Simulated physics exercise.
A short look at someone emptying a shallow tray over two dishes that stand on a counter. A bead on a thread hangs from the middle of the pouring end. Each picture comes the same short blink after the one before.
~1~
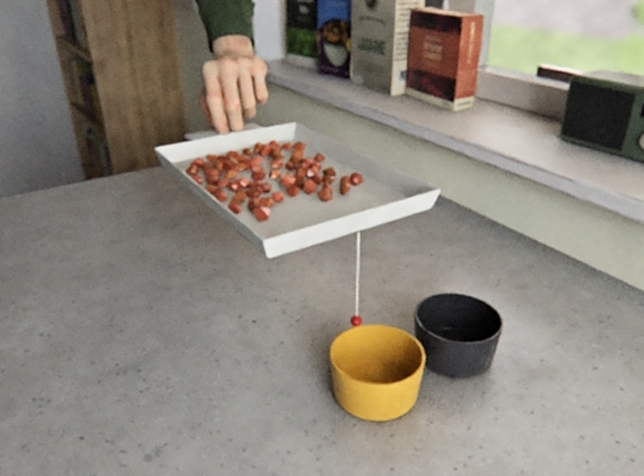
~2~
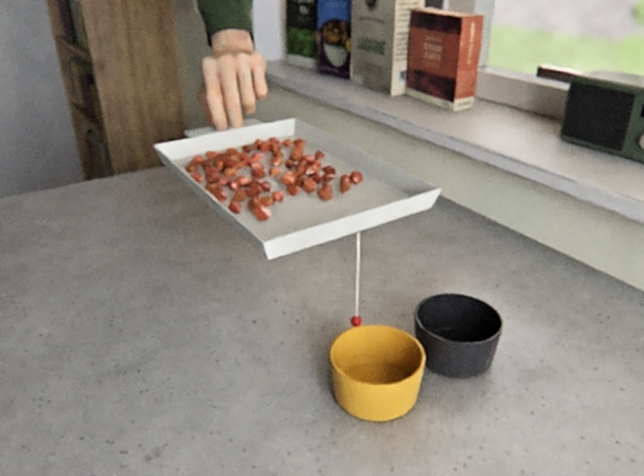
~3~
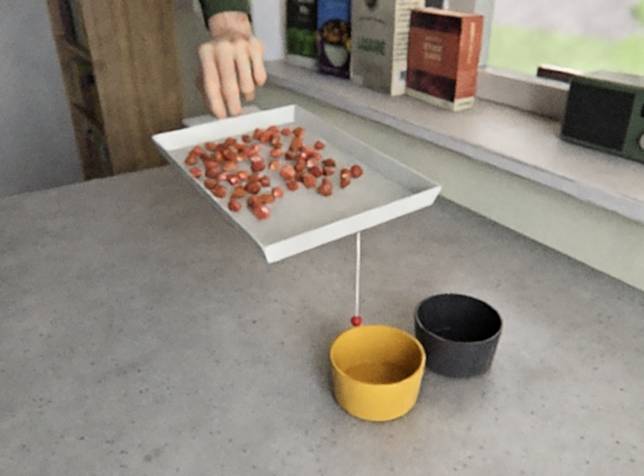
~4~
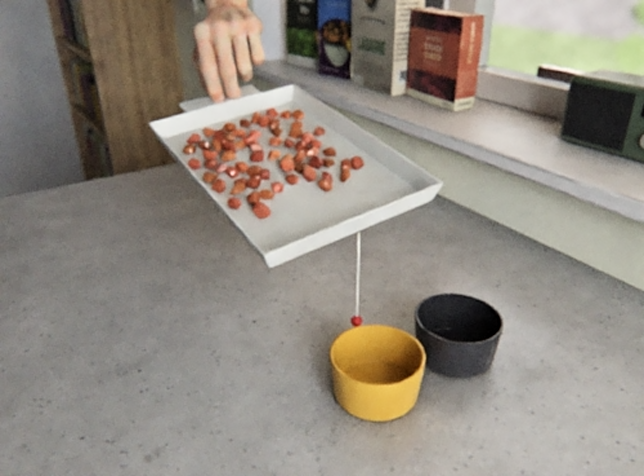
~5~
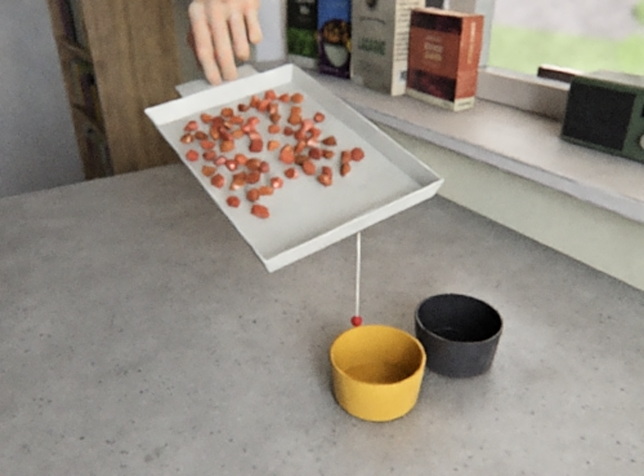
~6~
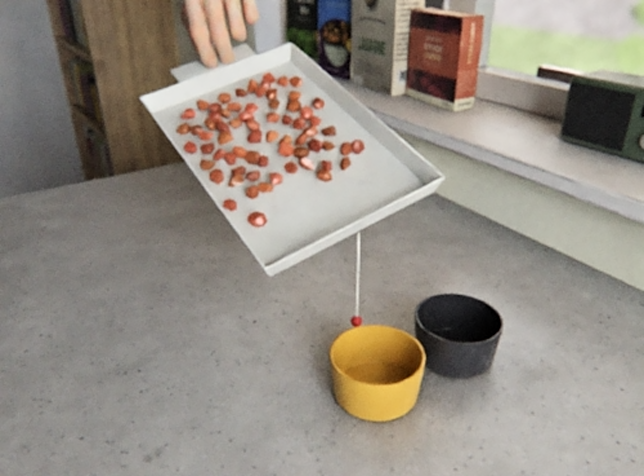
A hand raising the far end of a shallow white tray of reddish chunks above yellow and black bowls on a grey counter.
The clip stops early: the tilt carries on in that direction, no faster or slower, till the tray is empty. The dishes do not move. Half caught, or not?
Caught overall: Less than half.
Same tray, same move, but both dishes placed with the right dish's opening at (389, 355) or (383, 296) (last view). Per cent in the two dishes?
The first gives 70 %, the second 10 %.
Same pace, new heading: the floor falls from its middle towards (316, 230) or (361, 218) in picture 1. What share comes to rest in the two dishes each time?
Near 20 % and 50 %.
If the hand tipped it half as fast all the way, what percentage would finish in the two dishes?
It comes to 0 per cent or so.
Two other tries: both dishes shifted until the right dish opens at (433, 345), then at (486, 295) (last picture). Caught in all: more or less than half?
At the first place not half, at the second under half.
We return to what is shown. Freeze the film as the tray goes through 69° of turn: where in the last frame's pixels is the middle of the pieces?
At about (271, 257).
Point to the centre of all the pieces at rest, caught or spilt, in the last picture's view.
Near (286, 419).
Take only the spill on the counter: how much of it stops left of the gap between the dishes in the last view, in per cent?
It comes to 100 per cent or so.
Soon, tray tipped steeply; most on the tray; a small part in the air.
A while on, tray tipped past a quarter turn; a small part on the tray; most outside both; a small part in the air.
Towards the end, tray tipped past a quarter turn; all outside both.
Finally, tray tipped past a quarter turn; none in the left dish; none in the right dish; all outside both.
